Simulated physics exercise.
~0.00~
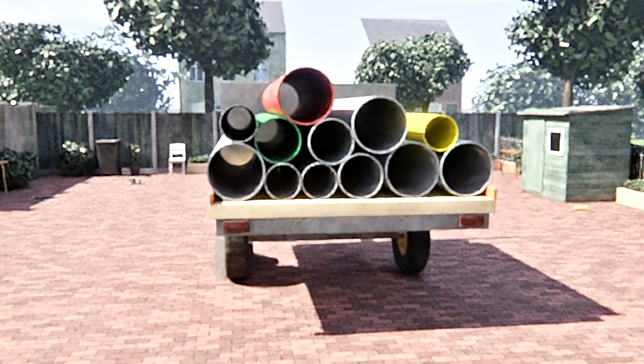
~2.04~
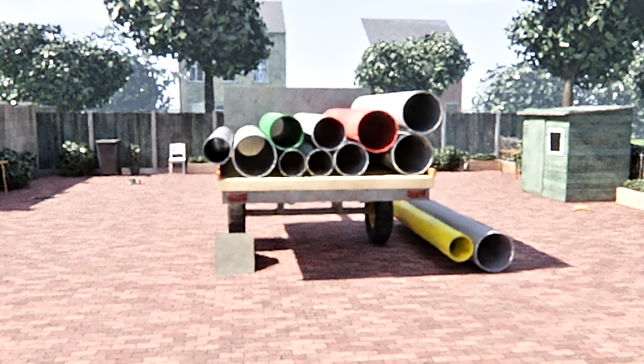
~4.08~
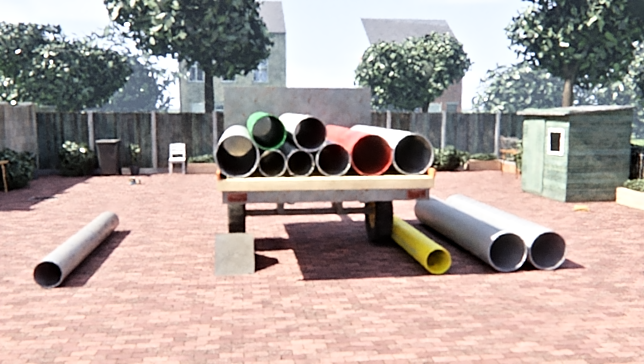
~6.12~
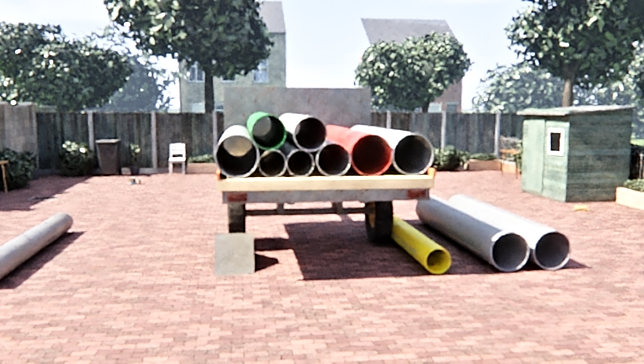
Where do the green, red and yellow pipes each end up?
The green and red pipes stay on the trailer, with the green one resting up on others. The yellow pipe goes over the right side and ends up on the ground.
